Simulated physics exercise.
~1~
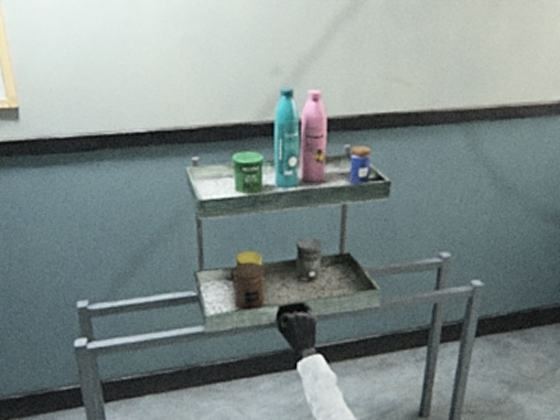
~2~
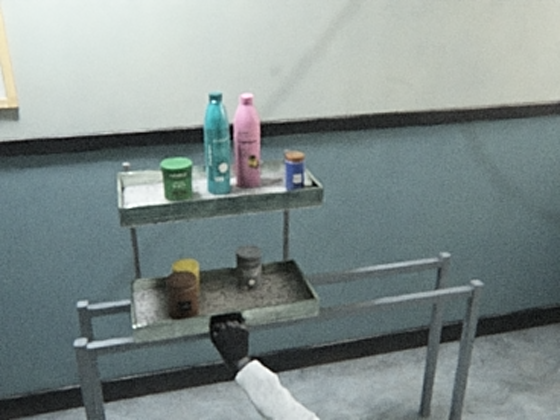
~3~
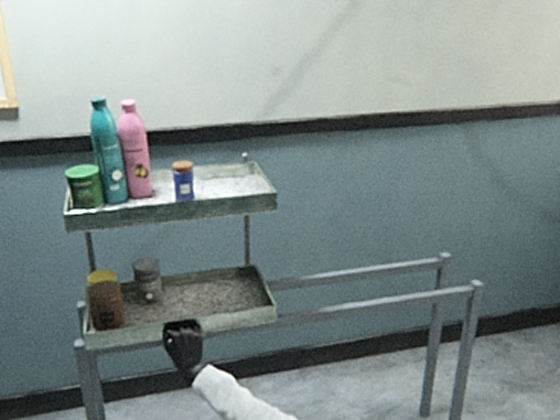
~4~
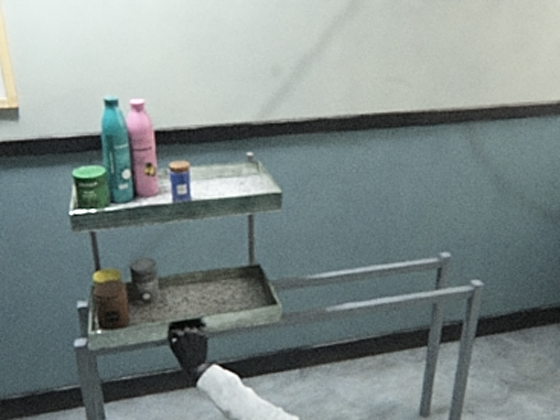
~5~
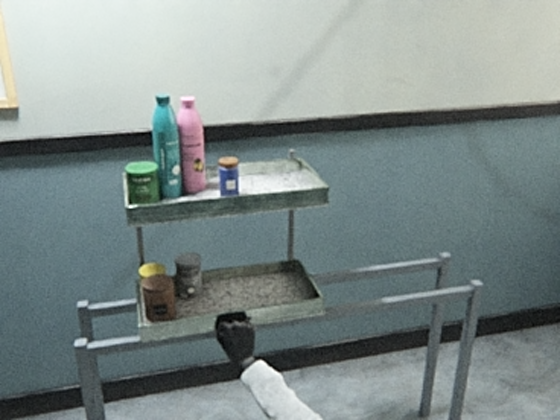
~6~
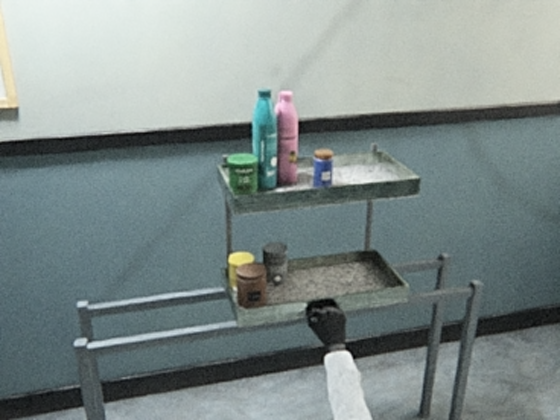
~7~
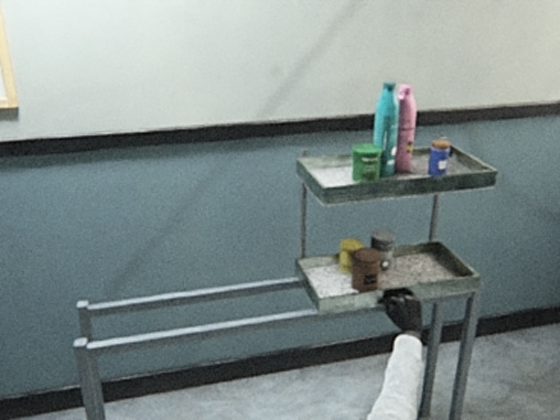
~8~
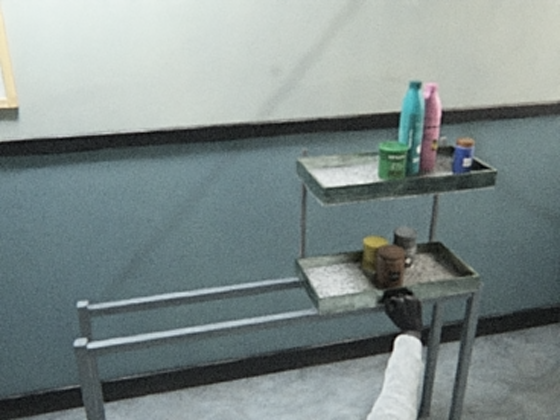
A two-level rack tray, pulled by a black-gloved hand, slides left along metal rails against a blue and white wall. It carries a green tin, tall turquoise and pink bottles and a small blue container above, with yellow, brown and grey containers below. At the left end it stops, then starts back right. The hand follows as it travels to the far right end, where it halts. There the containers shift rightward on both levels. Everything remains upright, with the bottles and small blue container near the upper right and the lower containers grouped around the middle.
